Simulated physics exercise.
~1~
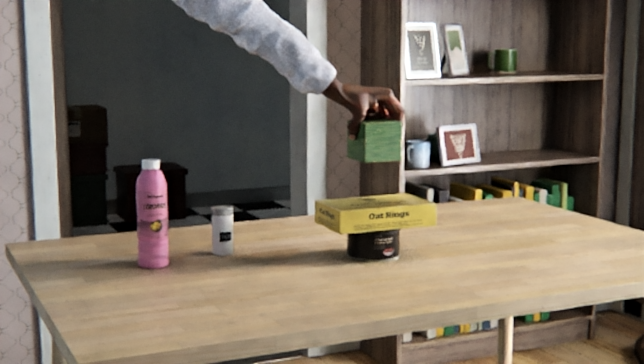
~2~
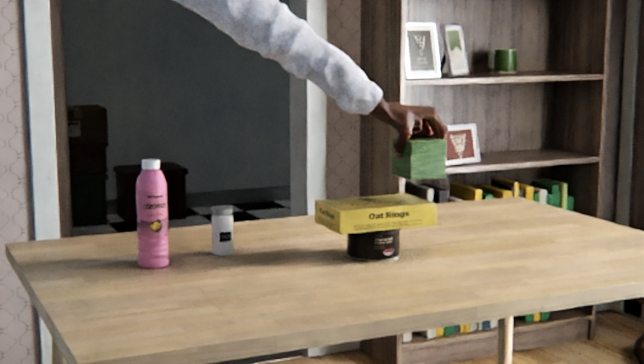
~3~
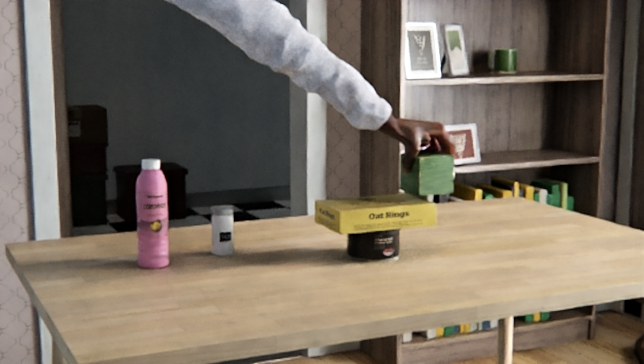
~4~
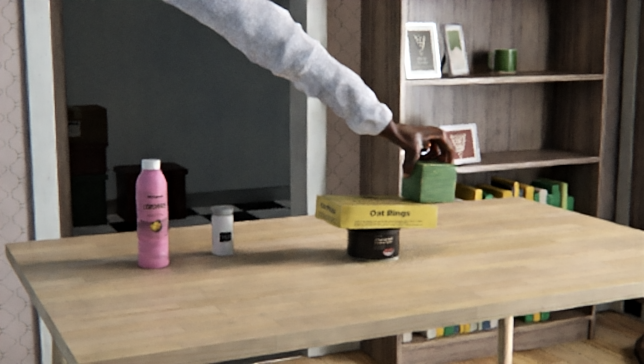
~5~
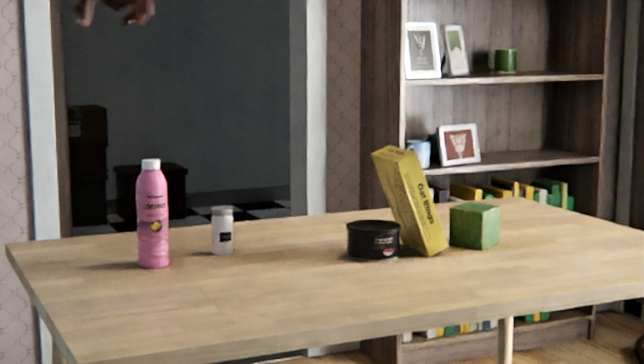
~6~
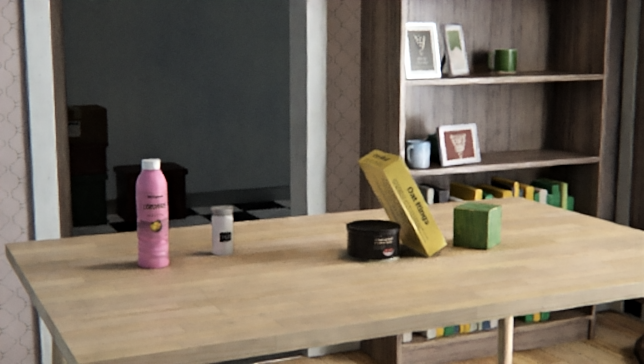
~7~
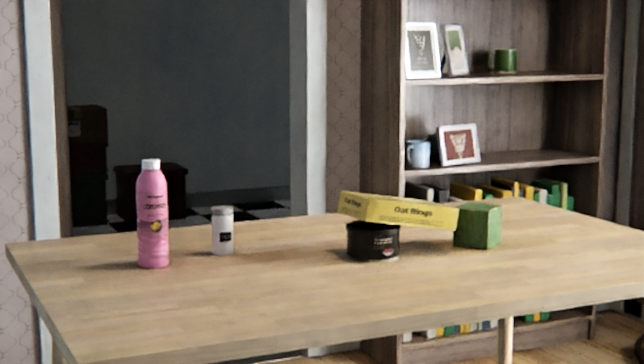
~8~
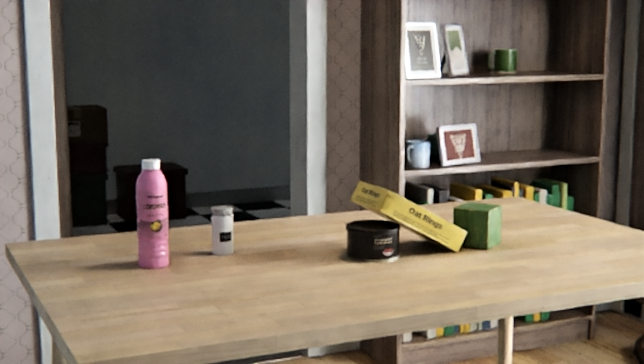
Green block released at the right edge of a yellow packet on a black tub, falling beside it and leaving the packet tilted.
